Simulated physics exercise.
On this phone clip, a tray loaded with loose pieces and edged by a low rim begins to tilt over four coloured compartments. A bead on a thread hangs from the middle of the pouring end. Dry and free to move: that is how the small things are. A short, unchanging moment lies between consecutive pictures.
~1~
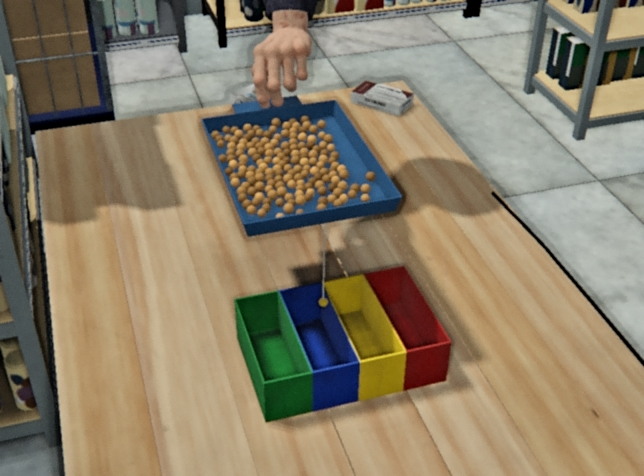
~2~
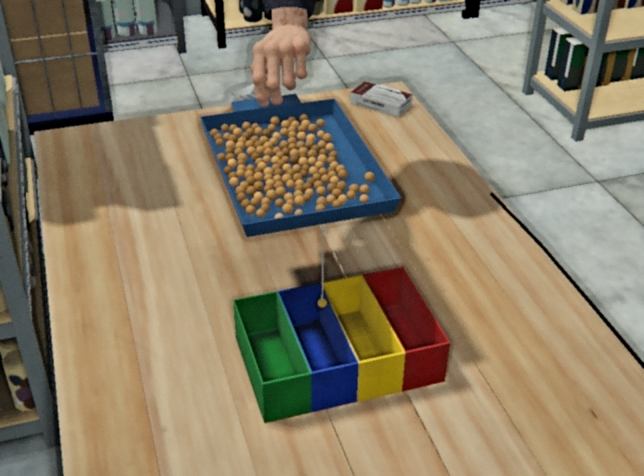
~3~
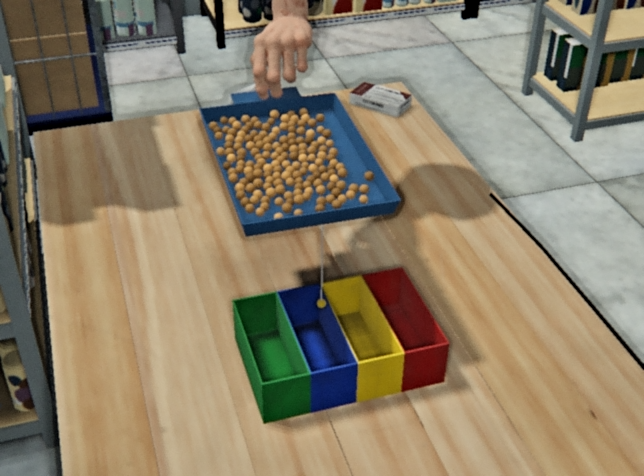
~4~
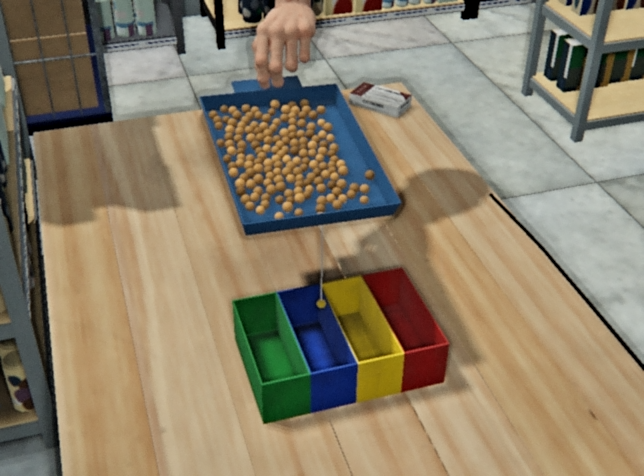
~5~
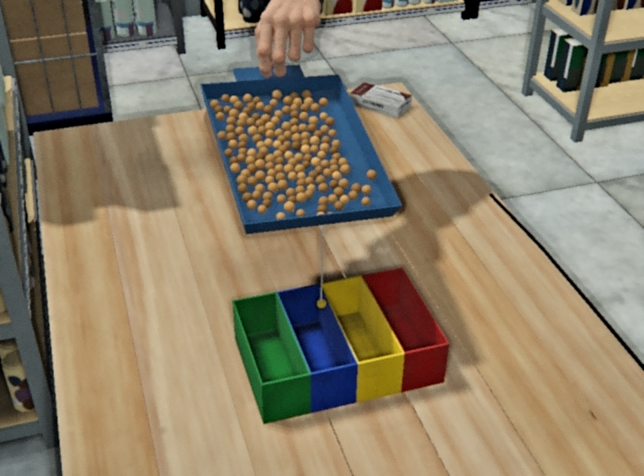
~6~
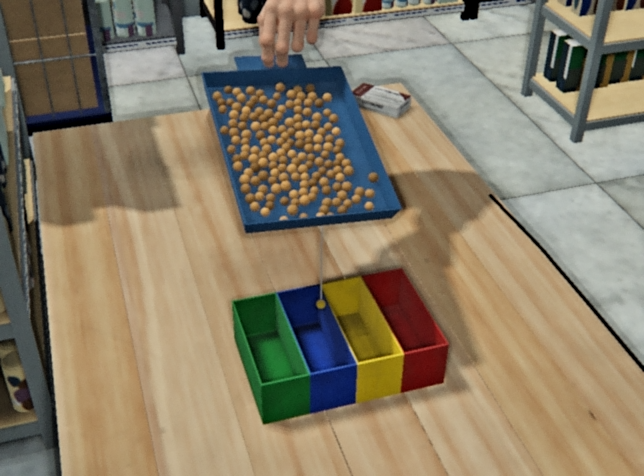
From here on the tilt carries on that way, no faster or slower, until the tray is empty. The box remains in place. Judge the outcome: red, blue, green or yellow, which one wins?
The red compartment wins.
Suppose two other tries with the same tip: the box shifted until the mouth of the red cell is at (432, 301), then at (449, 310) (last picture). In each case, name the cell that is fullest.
Case 1 - yellow; case 2 - yellow.
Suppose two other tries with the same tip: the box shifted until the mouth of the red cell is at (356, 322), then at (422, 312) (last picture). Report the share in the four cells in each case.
First placement near 30 percent, second near 100 percent.
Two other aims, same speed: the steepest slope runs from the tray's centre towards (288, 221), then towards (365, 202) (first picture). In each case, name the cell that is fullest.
Try 1 - the green cell / try 2 - the red one.
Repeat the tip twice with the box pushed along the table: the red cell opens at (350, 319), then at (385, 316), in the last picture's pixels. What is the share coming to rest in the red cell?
That makes 20 per cent, followed by 50 per cent.
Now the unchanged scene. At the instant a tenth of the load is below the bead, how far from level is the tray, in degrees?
Around 80° at that moment.
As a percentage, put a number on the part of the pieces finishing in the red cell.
I'd put it at some 50 per cent.
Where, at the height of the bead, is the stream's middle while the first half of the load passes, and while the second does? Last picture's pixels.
It goes through near (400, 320) first, then near (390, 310).
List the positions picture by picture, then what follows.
In the first picture, corners of the pouring end at (247, 221) and (396, 195), level; middle of the load at (282, 165), round wooden beads; bead on its thread at (323, 302); green cell at (288, 394); blue cell at (336, 383); yellow cell at (382, 373); red cell at (427, 362).
In the second picture, corners of the pouring end at (246, 221) and (395, 196), level; middle of the load at (281, 164).
In the third picture, corners of the pouring end at (246, 221) and (395, 198), tipped barely, lowest at the right corner; middle of the load at (281, 160).
In the fourth picture, corners of the pouring end at (247, 221) and (396, 201), tipped a little, lowest at the right corner; middle of the load at (281, 155).
In the fifth picture, corners of the pouring end at (248, 220) and (396, 203), tipped a little, lowest at the right corner; middle of the load at (283, 150).
In the sixth picture, corners of the pouring end at (248, 221) and (396, 206), tipped clearly, lowest at the right corner; middle of the load at (286, 148), nearly all on the move; green cell at (286, 396); blue cell at (333, 385); yellow cell at (379, 375); red cell at (424, 365).
Soon after the last picture, tray tipped steeply; nearly all on the tray; a stray few in the red cell; a small part falling or outside the box.
A little later, tray tipped past a quarter turn; a stray few on the tray; about a third in the red cell; about a quarter in the yellow cell; a small part in the blue cell; a stray few in the green cell; about a quarter falling or outside the box.
Later still, tray tipped past a quarter turn; about half in the red cell; about a third in the yellow cell; a small part in the blue cell; a stray few in the green cell; a small part falling or outside the box.
At rest, tray tipped past a quarter turn; about half in the red cell; about a third in the yellow cell; a small part in the blue cell; a stray few in the green cell; a small part outside the box.
